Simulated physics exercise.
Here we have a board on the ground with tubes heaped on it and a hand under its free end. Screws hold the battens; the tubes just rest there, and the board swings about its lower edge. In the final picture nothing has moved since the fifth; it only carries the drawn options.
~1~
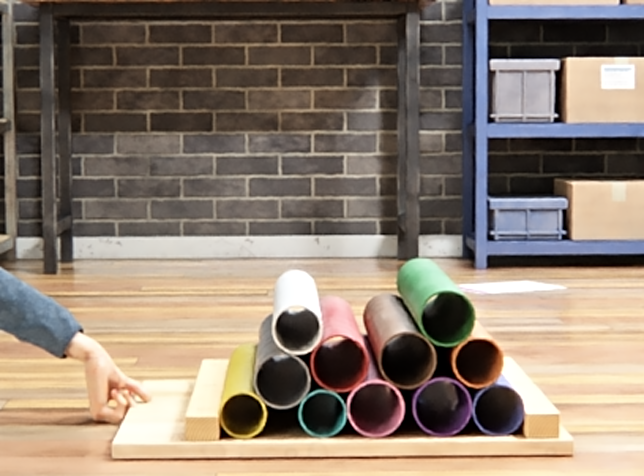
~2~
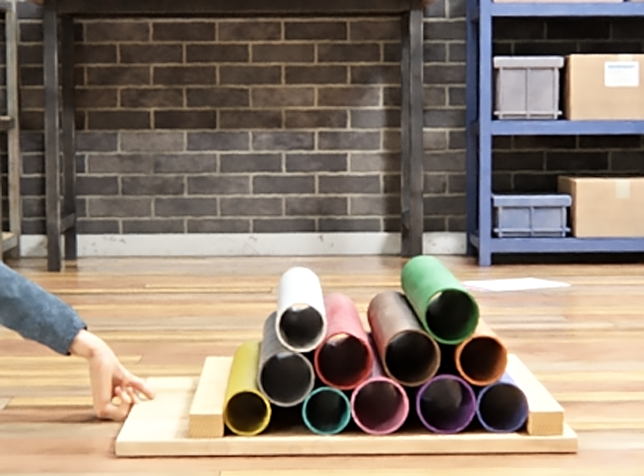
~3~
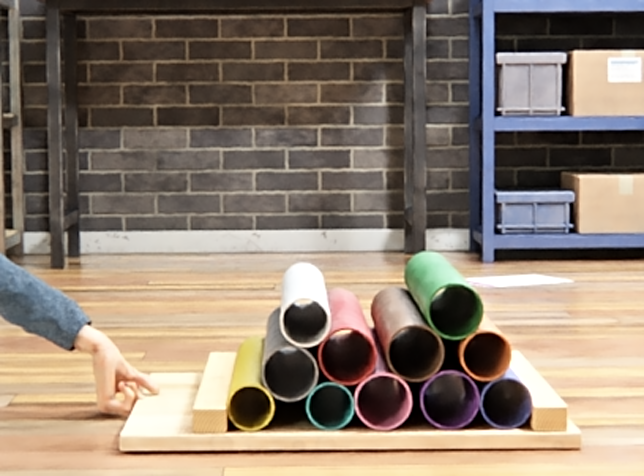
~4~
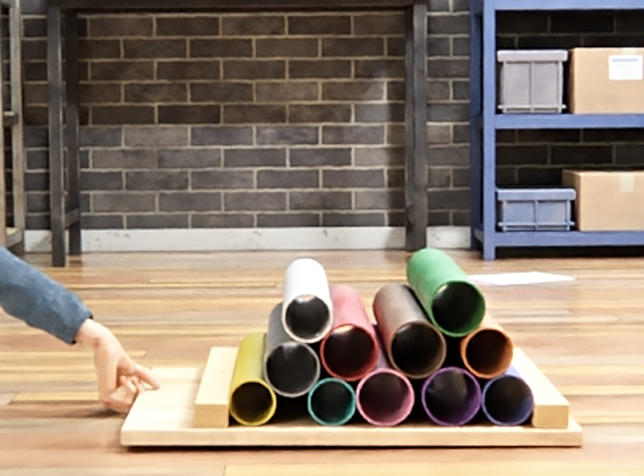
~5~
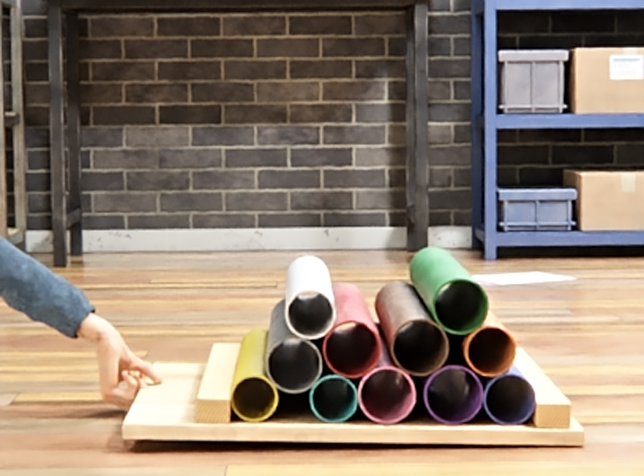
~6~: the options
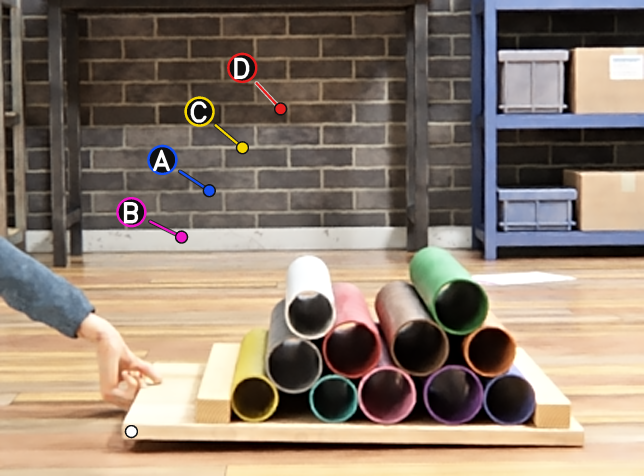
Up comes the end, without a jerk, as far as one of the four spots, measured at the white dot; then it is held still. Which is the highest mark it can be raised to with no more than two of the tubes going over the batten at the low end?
Raise it to B.
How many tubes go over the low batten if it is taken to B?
At B the number is two.
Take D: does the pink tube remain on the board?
Yes.
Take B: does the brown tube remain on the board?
Yes.
On the marked copy, A at (210, 191); B at (181, 237); C at (243, 148); D at (281, 109); the white dot at (132, 431).
With B. Early on, board at 16°.
Further on, board at 27°.
At the end, board at 27°, two over the low batten (orange, green).
As for the rest, A five over the low batten; C five over the low batten; D six over the low batten.
